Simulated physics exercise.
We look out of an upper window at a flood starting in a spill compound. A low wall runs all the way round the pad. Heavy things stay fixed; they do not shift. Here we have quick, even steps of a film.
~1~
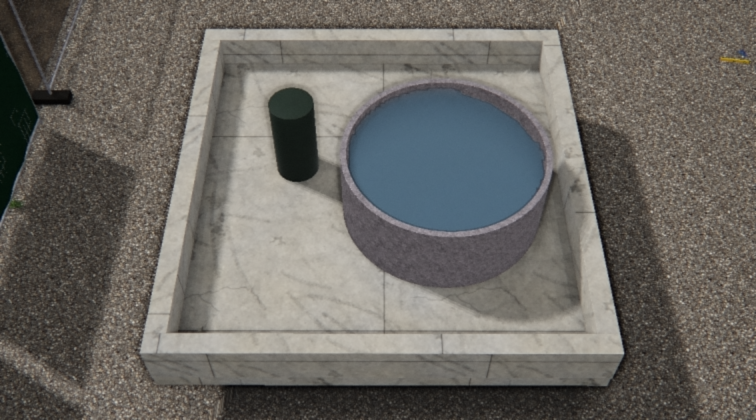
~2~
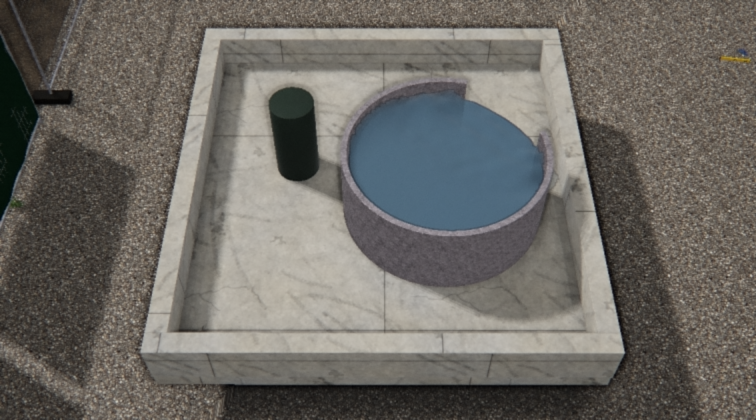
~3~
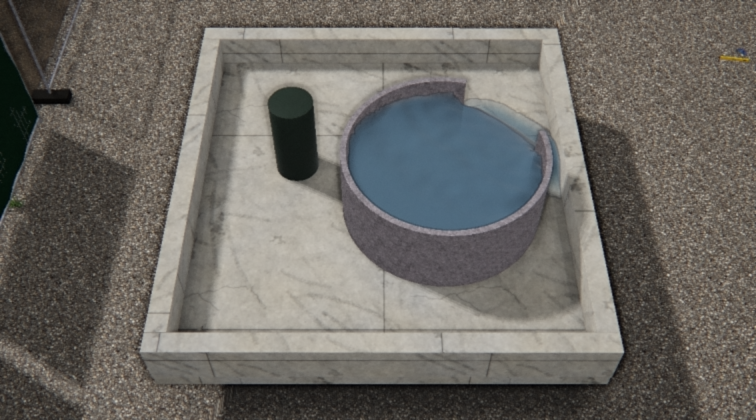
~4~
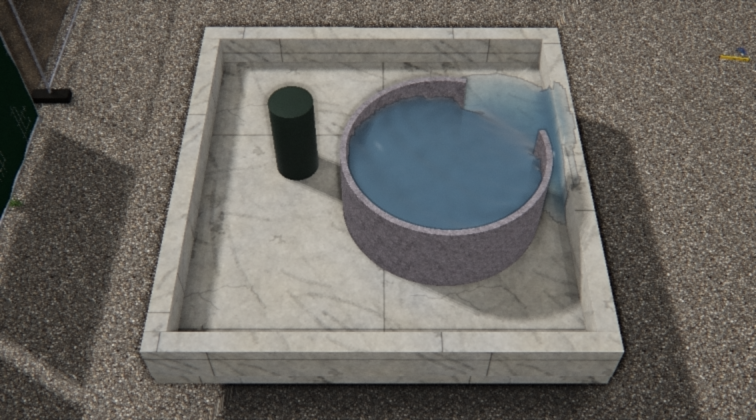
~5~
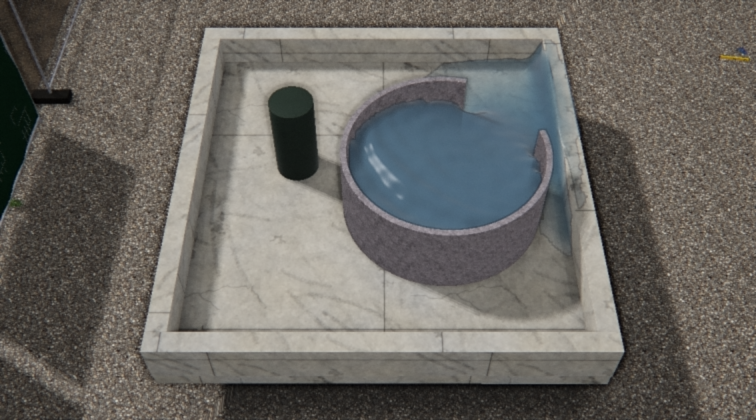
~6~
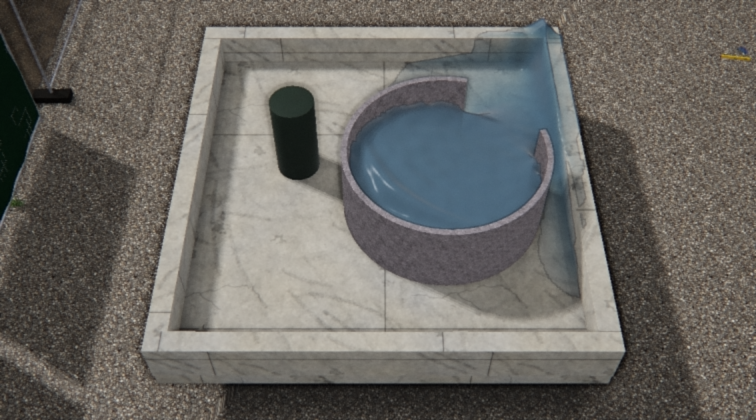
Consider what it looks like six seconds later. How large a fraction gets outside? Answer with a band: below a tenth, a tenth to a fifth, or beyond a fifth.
A tenth to a fifth.
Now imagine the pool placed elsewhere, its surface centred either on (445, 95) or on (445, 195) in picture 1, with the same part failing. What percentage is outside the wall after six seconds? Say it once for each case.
Note: Try one close to 18 in a hundred, try two close to 8.
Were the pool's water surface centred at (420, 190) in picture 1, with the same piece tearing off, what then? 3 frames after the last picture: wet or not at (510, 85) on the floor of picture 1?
Check at the given point - inundated.
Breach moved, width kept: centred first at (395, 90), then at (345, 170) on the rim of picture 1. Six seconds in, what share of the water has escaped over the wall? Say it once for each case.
It works out to some 6 per cent the first time and some 6 per cent the second.
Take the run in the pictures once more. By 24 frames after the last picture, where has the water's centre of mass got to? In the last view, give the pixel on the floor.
I'd place it roughly at (397, 168).
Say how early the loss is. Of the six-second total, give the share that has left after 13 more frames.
Roughly 95 percent.
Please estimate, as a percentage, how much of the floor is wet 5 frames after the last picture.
Around 35 percent.
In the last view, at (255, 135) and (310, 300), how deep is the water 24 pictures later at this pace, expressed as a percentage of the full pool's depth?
Close to 30 per cent for the first and close to 10 per cent for the second.
A moment on, water covers 25 % of the floor; the low wall has let 2 % over.
Next, water covers 35 % of the floor; the low wall has let 4 % over.
Then, water covers 65 % of the floor; the low wall has let 12 % over.
Later, water covers 85 % of the floor; the low wall has let 13 % over.
In the end, water covers 85 % of the floor; the low wall has let 13 % over.
